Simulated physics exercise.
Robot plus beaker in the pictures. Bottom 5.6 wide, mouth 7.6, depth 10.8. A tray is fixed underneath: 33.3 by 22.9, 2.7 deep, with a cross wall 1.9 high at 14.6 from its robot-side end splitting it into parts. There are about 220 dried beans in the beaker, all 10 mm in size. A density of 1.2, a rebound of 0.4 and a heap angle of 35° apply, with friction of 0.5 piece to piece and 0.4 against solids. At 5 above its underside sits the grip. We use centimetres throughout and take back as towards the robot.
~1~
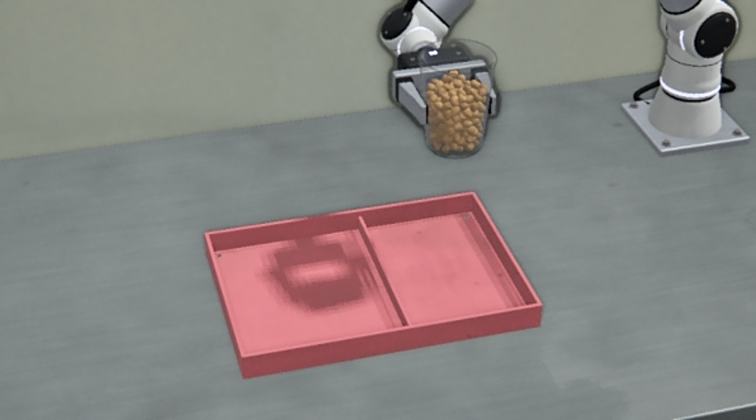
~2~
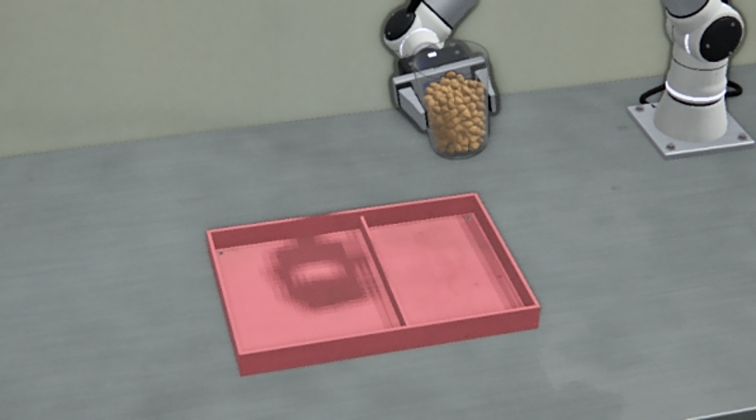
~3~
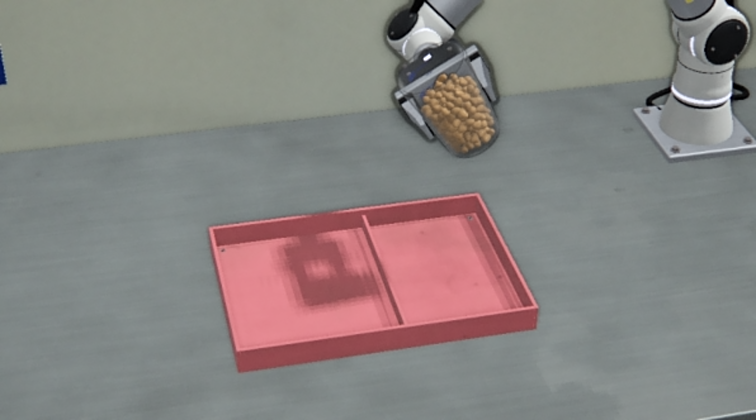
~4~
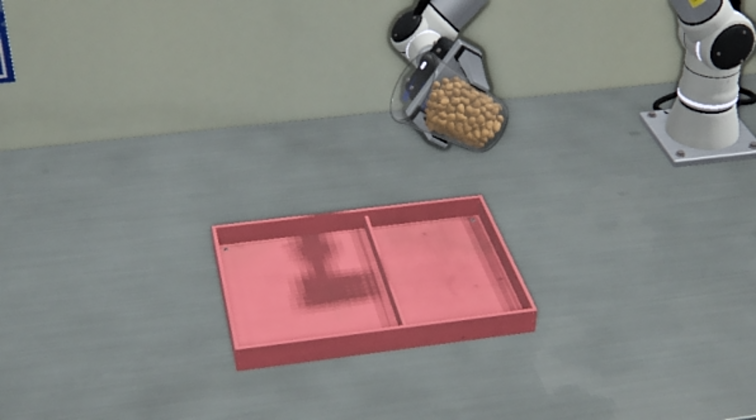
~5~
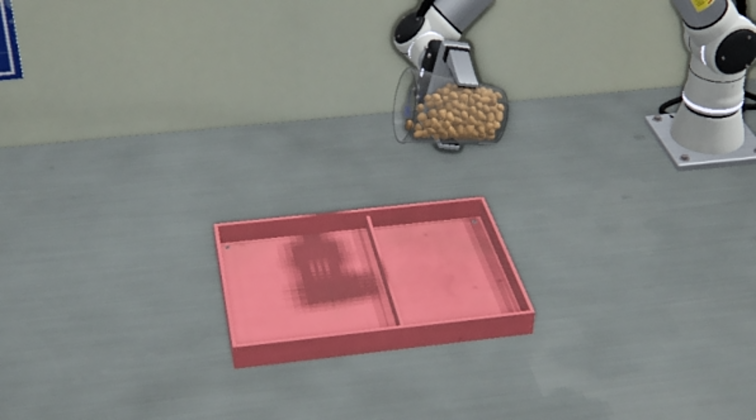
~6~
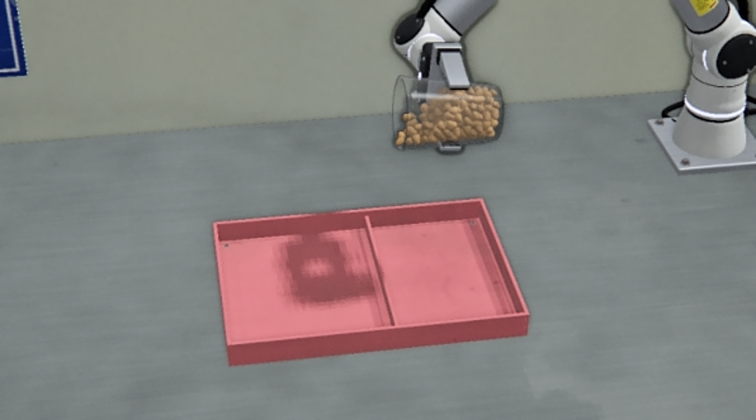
A robot gripper rotated a clear beaker of tan beans from upright until it lay nearly on its side, its open end facing left, behind a divided red tray, and the beans shifted along inside.
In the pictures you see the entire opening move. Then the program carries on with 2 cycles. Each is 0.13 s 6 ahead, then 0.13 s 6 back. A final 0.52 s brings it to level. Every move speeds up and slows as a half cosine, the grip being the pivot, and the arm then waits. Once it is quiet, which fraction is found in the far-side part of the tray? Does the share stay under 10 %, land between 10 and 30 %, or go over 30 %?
It goes over 30 %.
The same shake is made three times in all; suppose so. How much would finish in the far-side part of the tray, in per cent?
In that case it would be near 85 percent.
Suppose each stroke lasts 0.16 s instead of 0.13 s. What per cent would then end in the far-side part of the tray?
It would come to around 70 %.
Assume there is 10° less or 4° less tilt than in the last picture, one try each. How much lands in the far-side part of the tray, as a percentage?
First try near 60 %, second near 75 %.
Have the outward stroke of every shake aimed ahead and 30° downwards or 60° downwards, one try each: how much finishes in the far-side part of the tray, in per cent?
Roughly 55 per cent, then 20 per cent.
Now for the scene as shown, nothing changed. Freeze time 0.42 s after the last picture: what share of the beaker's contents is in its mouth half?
Around 65 per cent of it.
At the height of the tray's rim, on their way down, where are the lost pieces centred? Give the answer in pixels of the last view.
Look at roughly (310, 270) in the last picture.
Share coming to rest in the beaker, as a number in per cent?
Roughly 10 per cent.
Then, 0.42 s later, tilted 85° forward, highest piece 22 above the table; 152 in the far-side part, 59 in the beaker, 5 in the robot-side part, 6 in flight or on a rim.
Then, 0.83 s later, tilted 29° forward, highest piece 26 above the table; 186 in the far-side part, 20 in the beaker, 9 in the robot-side part, 7 on the table or floor.
Then, 1.24 s later, level, highest piece 20 above the table; 186 in the far-side part, 20 in the beaker, 9 in the robot-side part, 7 on the table or floor.
Then, 2.29 s later, level, highest piece 20 above the table; 186 in the far-side part, 20 in the beaker, 9 in the robot-side part, 7 on the table or floor.
At rest, 186 in the far-side part, 20 in the beaker, 9 in the robot-side part, 7 on the table or floor. That is 84 % in the far-side part of the tray.
